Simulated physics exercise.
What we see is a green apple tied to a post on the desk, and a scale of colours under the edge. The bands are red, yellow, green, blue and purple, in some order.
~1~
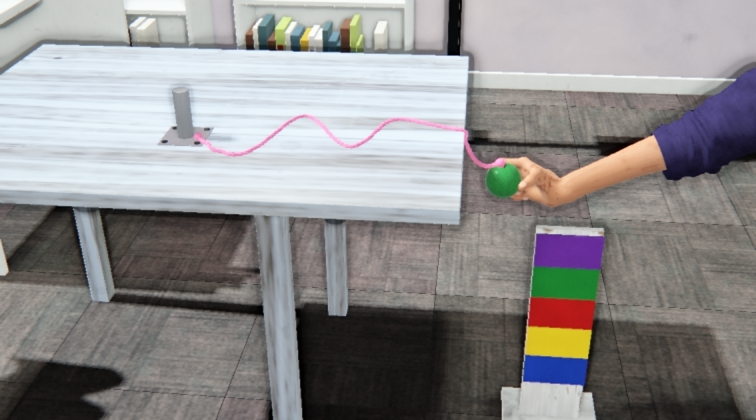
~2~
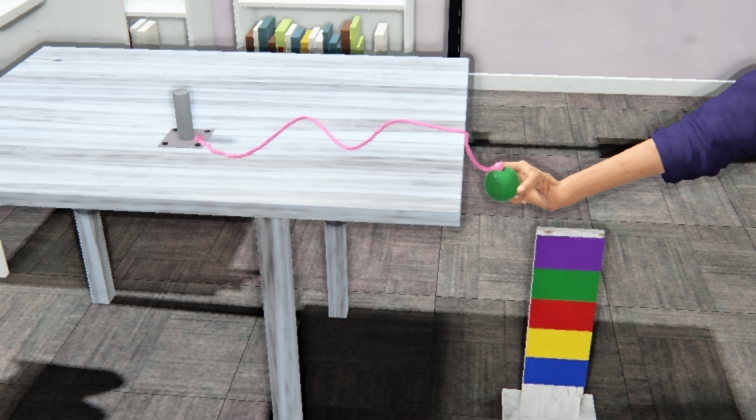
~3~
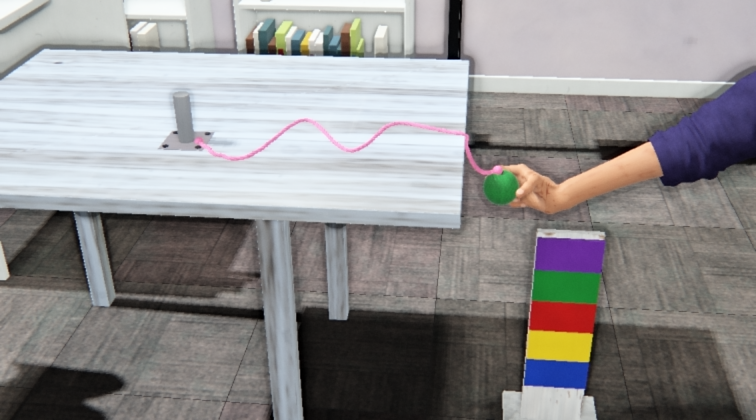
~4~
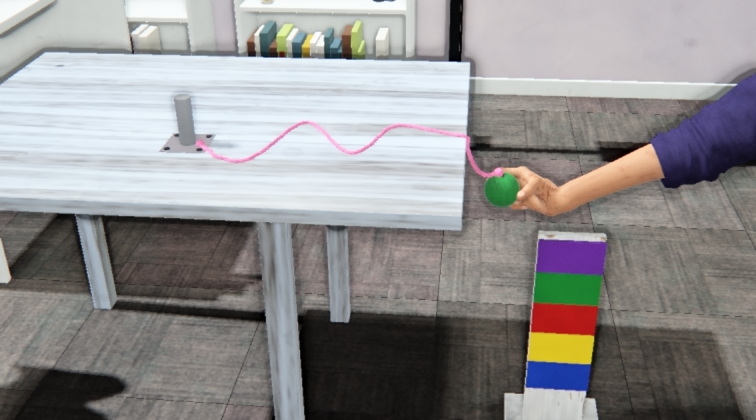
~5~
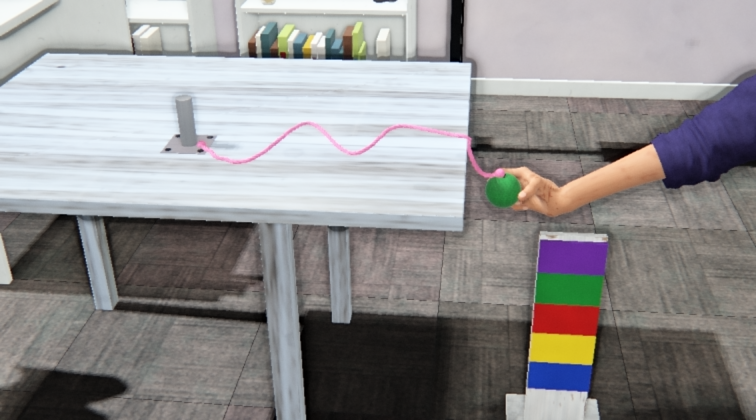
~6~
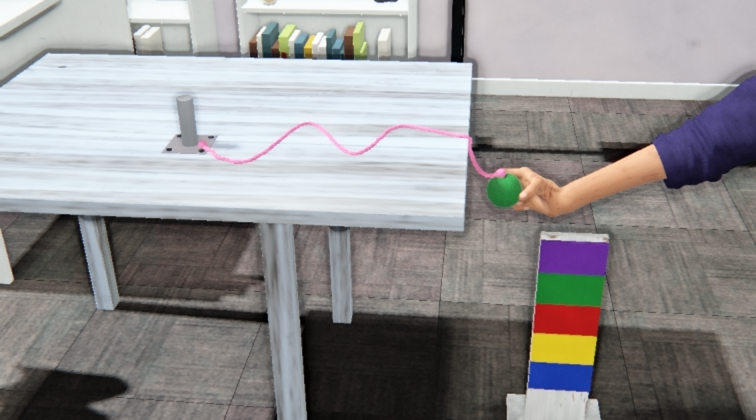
A hand holds a green ball on a pink cord beside the table, barely moving.
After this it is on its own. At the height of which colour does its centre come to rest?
Its middle rests at the yellow band.
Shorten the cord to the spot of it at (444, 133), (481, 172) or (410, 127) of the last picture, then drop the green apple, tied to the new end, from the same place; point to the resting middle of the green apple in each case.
Near (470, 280), (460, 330) and (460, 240).
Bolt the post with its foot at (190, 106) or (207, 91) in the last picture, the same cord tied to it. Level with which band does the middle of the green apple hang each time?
It would be red; red.
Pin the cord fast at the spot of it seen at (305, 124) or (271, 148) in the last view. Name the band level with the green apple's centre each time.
Try by try: Green; red.
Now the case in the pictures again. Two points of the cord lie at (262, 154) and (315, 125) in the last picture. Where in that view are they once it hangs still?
Near (295, 143) and (389, 141).
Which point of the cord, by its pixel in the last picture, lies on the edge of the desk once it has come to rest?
At (350, 153), roughly.
Soon after, apple near (493, 306); level with red.
Then, apple near (448, 333); level with yellow.
Further on, apple near (468, 343); level with yellow.
At rest, apple near (459, 343); level with yellow. The yellow one.
